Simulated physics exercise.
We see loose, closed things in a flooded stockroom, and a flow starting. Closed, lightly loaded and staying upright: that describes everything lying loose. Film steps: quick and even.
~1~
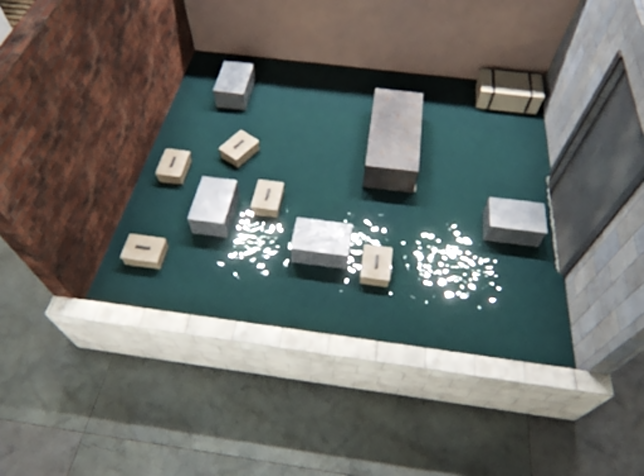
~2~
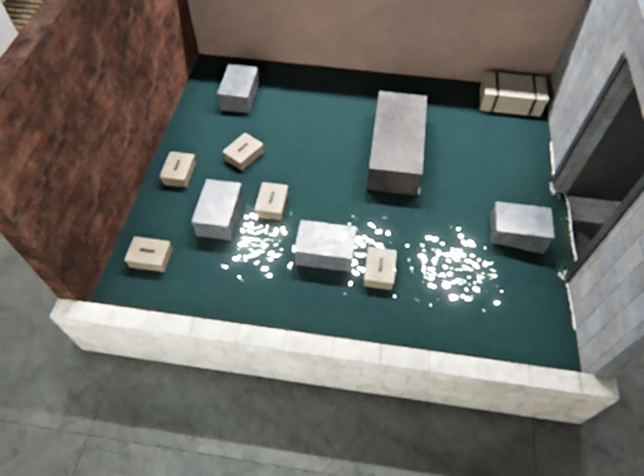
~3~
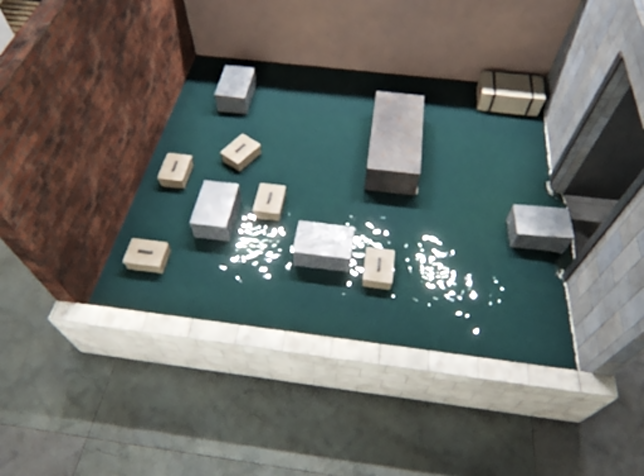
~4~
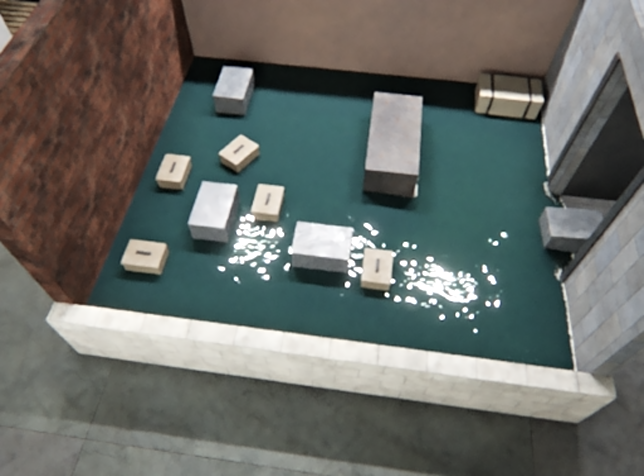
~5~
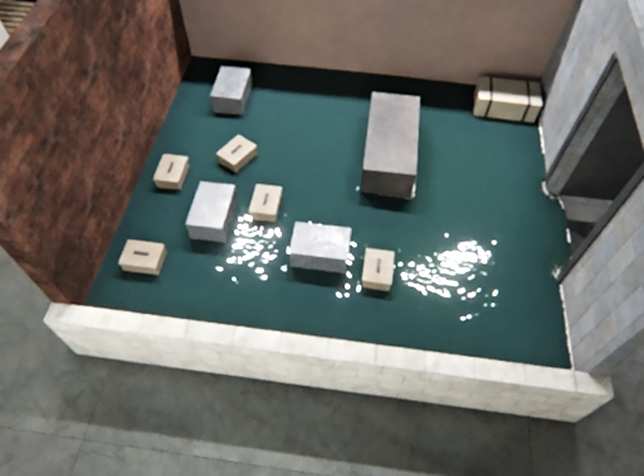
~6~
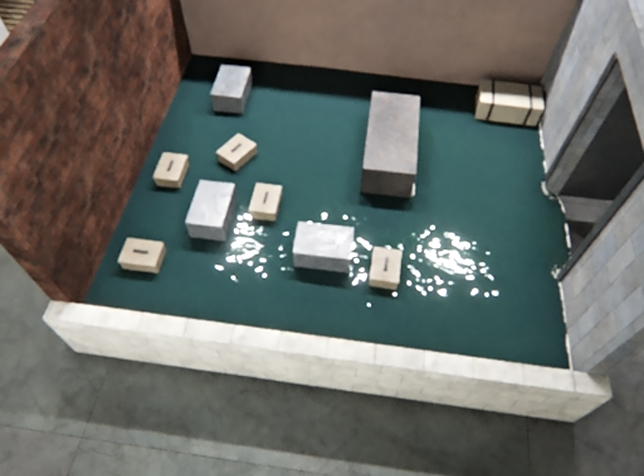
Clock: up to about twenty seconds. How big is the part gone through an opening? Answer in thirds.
One to two thirds.
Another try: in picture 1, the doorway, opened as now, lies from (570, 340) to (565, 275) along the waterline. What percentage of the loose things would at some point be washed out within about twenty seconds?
Roughly 30 %.
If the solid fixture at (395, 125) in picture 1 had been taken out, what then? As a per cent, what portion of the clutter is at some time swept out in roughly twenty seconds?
Around 40 in a hundred.
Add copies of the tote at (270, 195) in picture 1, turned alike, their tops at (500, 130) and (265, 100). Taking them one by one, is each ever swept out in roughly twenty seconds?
Well, the first one leaves, but the second one never leaves.
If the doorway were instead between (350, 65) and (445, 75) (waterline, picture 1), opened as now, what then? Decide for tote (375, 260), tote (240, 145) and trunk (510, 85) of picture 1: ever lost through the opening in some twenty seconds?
Object one: Remains; object two: Leaves; object three: Leaves.
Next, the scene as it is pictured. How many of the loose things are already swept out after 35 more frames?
I make it 4.
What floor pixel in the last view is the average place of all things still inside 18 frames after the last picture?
At about (317, 217).
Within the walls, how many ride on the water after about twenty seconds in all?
Counting them up gives 5.
A moment on, 1 of 10 are out; 9 afloat.
Next, 2 of 10 are out; 8 afloat.
Later, 4 of 10 are out; 6 afloat.
In the end, 5 of 10 are out; 5 afloat.
